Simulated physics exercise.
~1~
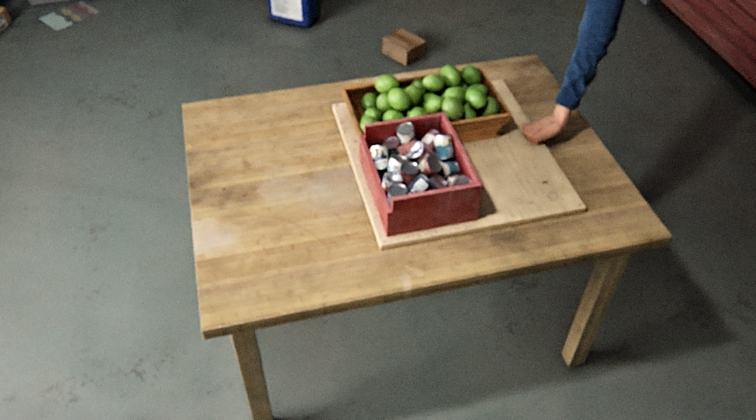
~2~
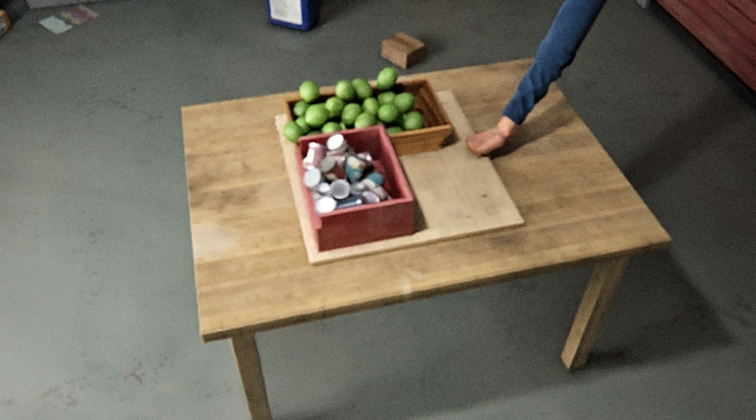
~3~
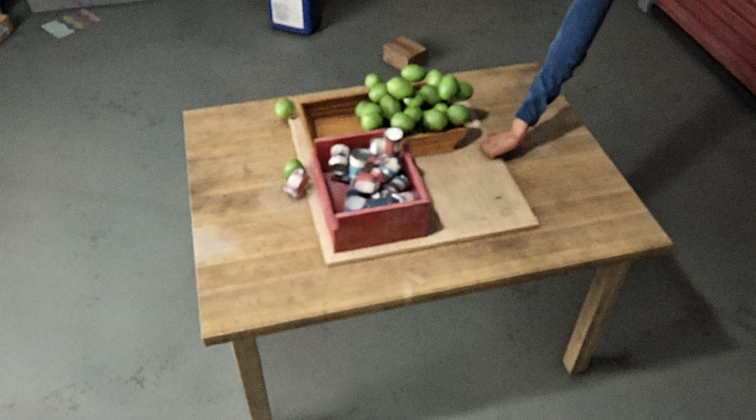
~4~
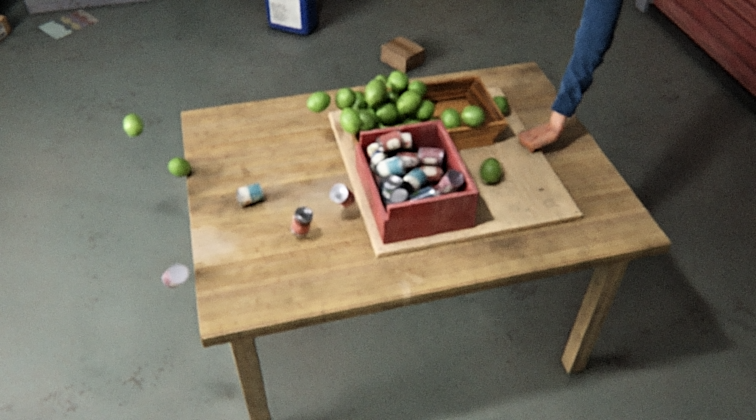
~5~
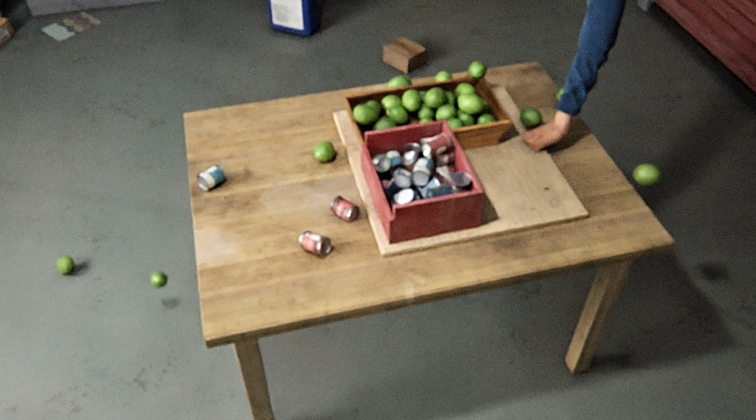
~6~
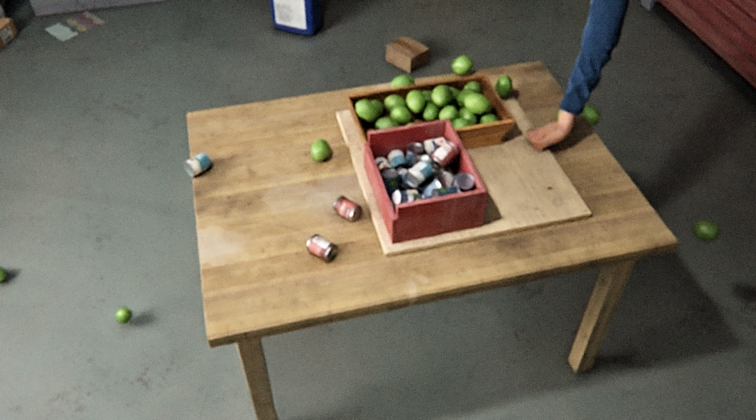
On a wooden table on a grey floor, a hand slides a board left and back right, limes and small tins spilling out.
